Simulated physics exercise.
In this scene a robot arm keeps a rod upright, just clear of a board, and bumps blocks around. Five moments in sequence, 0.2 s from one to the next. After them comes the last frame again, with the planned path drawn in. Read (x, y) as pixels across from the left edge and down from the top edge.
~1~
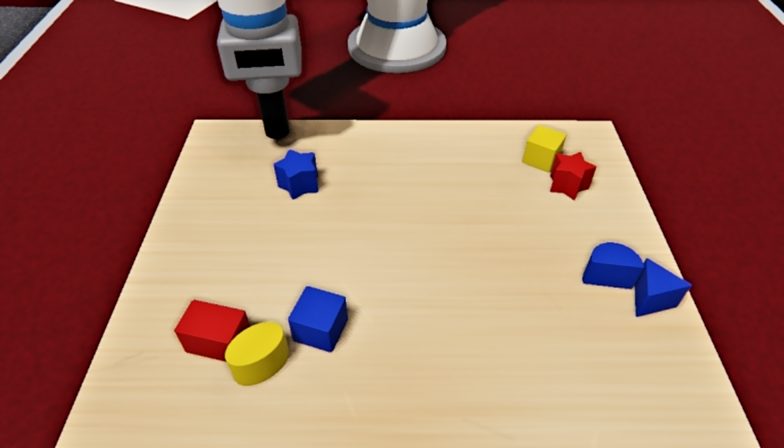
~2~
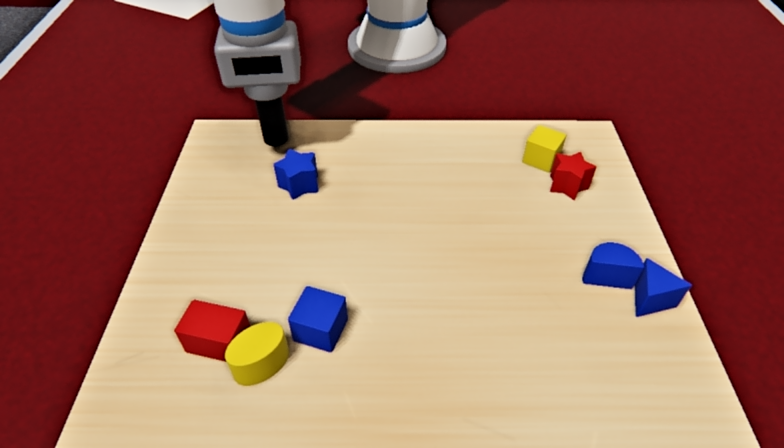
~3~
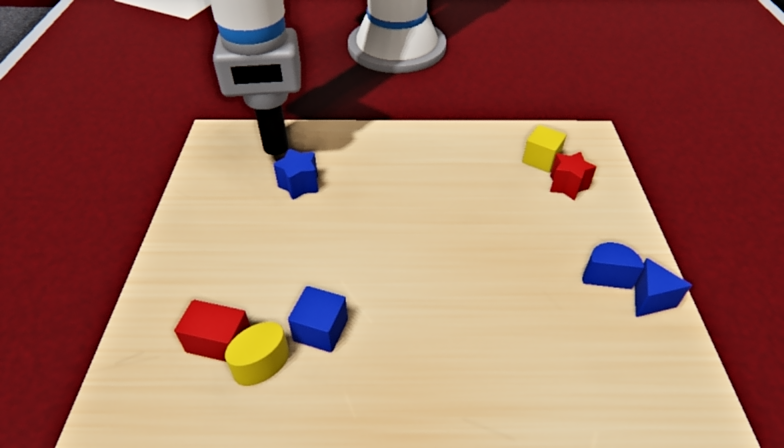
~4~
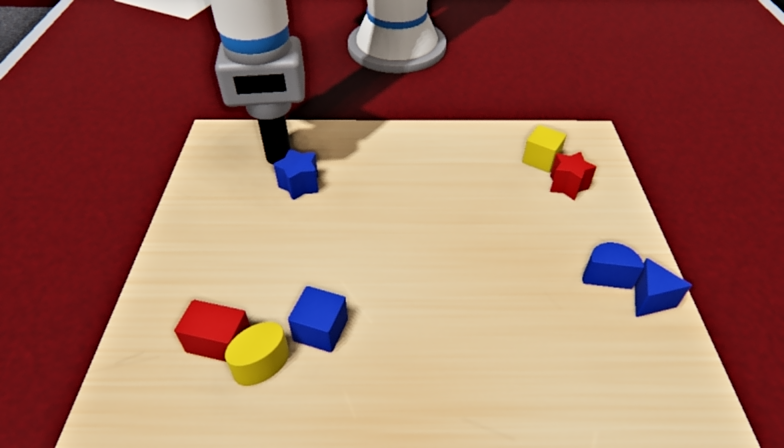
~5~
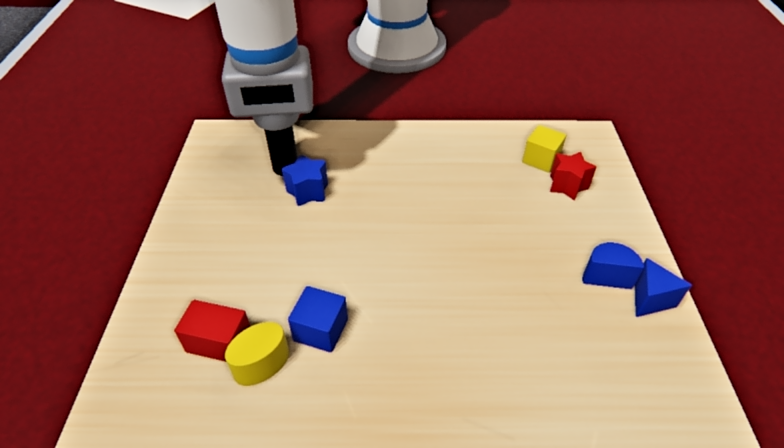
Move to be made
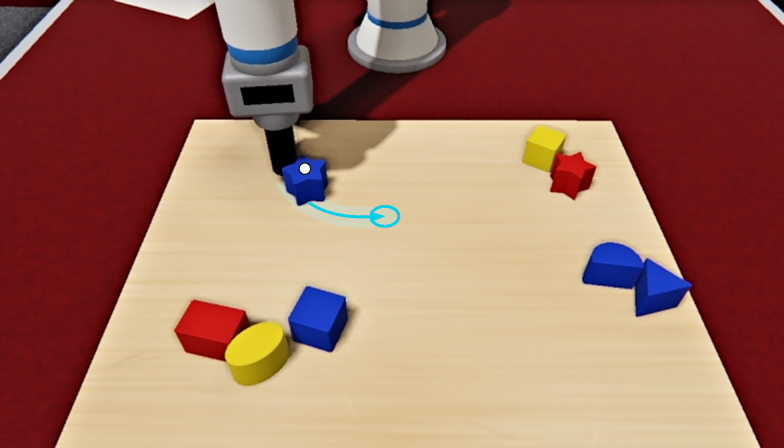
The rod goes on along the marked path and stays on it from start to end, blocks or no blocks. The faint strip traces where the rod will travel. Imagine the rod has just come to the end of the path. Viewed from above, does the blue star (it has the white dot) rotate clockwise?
Final answer: Yes.
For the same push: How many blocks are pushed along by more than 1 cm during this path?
It should be one, as far as I can tell.
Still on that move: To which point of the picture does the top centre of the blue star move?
If I read the scene right, the answer is (396, 214).
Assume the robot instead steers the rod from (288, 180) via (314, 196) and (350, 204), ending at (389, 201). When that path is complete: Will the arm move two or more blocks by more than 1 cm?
My answer is no.
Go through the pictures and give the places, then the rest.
Tip of the rod (278, 132), middles of tops, blue star (296, 162), in the first frame.
Rod (276, 139), nothing pushed, in the second frame.
Rod (276, 148), nothing pushed, in the third frame.
Rod (279, 157), nothing pushed, in the fourth frame.
Rod (286, 168), blue star (305, 169), in the fifth frame.
The line goes from (288, 180) over (308, 202) and (343, 215) to (385, 216); the dot is on the blue star.
What follows on the original path. One third of the way, rod (307, 191); blue star (330, 191).
Two thirds of the way, rod (343, 204); blue star (366, 206).
At the end, rod (385, 204); blue star (396, 214), turned 30° clockwise.
